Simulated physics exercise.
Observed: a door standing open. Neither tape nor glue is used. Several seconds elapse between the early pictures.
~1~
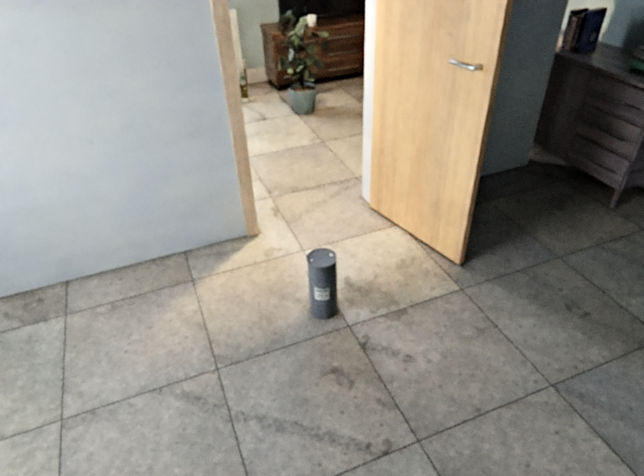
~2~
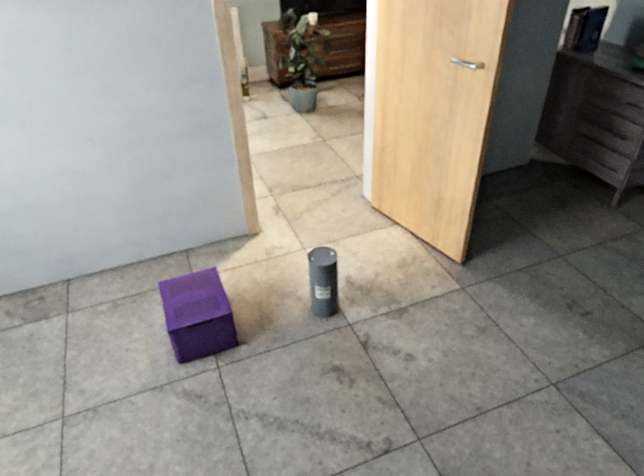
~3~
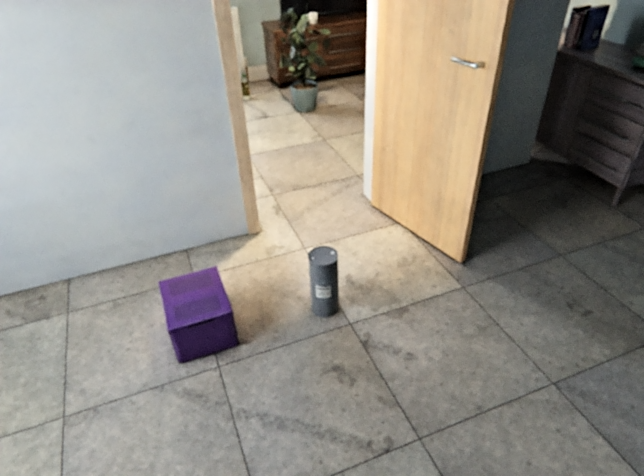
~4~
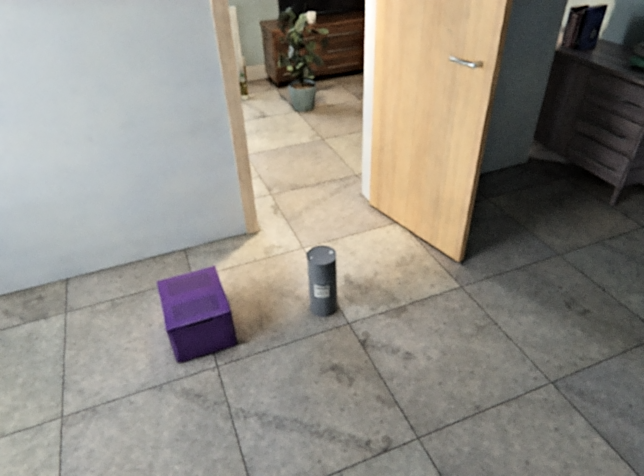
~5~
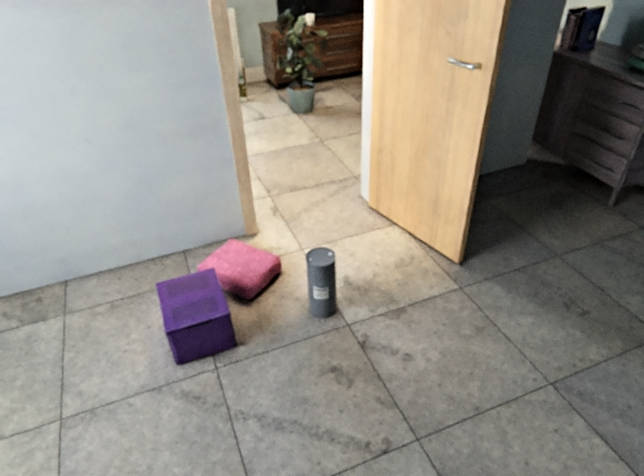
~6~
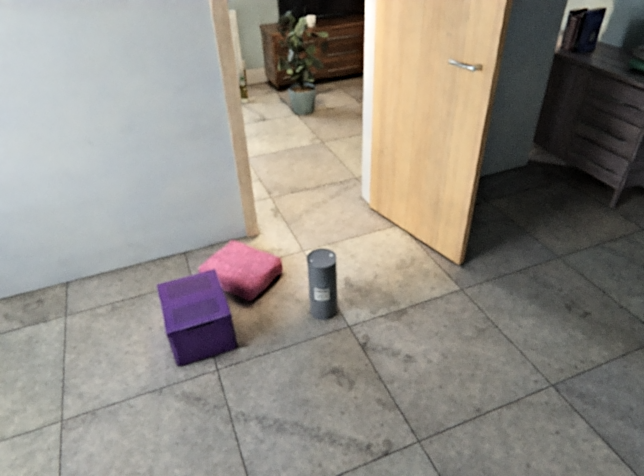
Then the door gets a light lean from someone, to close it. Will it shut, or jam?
The door swings fully to.
Then, 1.00 s after the last picture, door 72° open.
Then, 1.80 s after the last picture, door 33° open.
At rest, door 0° open; all 3 in place. Seen from the same camera at the end, pink cushion near (241, 269).
